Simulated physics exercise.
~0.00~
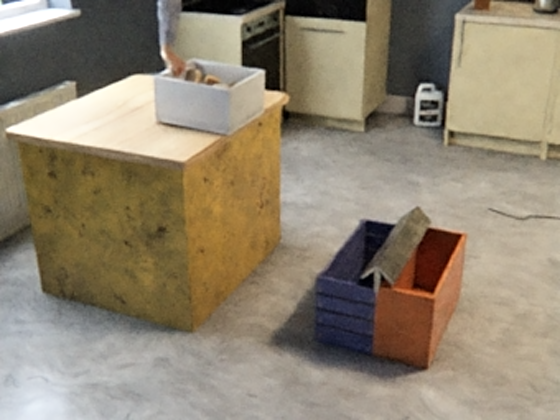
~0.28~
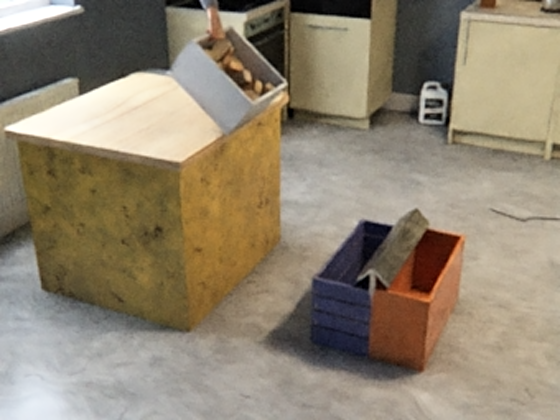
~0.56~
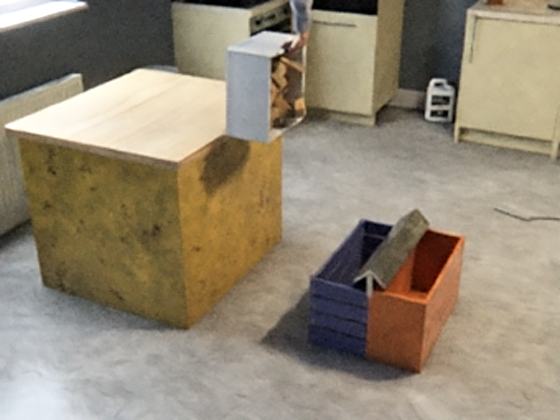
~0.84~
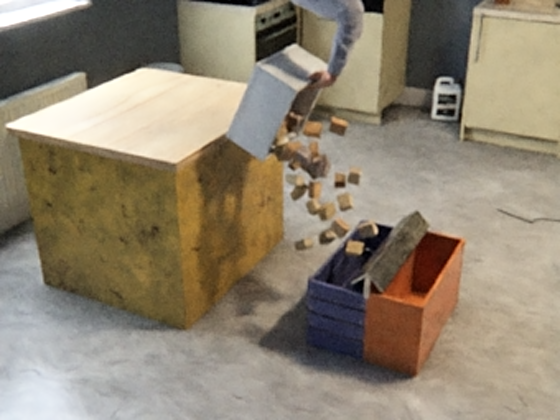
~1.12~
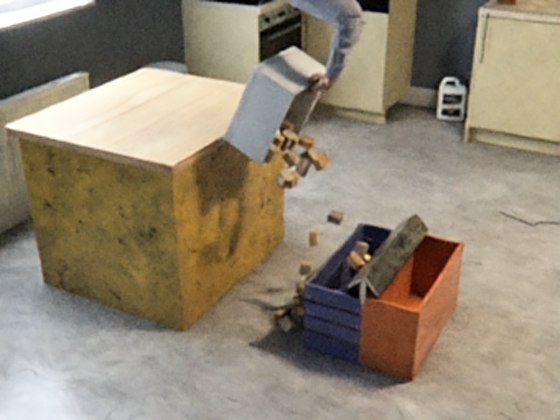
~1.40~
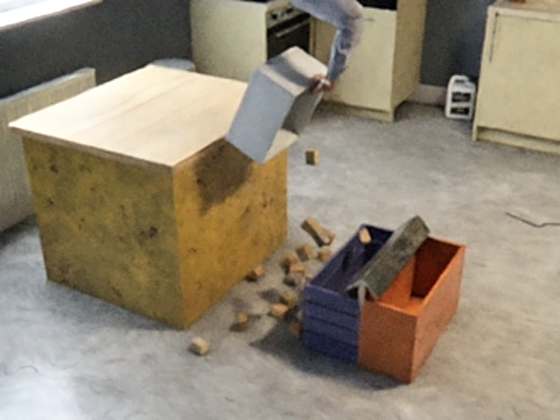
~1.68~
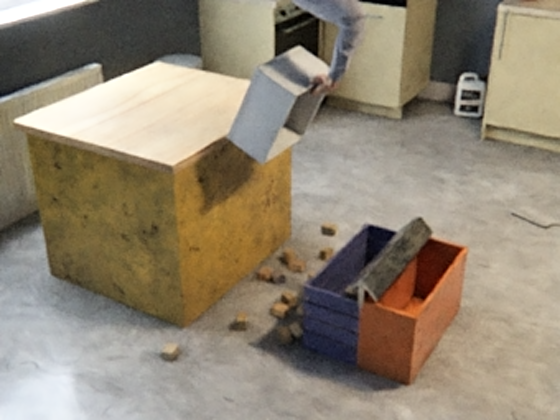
The footage shows a hand tipping a white box of wooden blocks over the right end of a yellow-sided bench, spilling them towards a joined blue trough and orange box. Some drop into the blue trough, while many land on the floor beside it, and the box stays tilted.
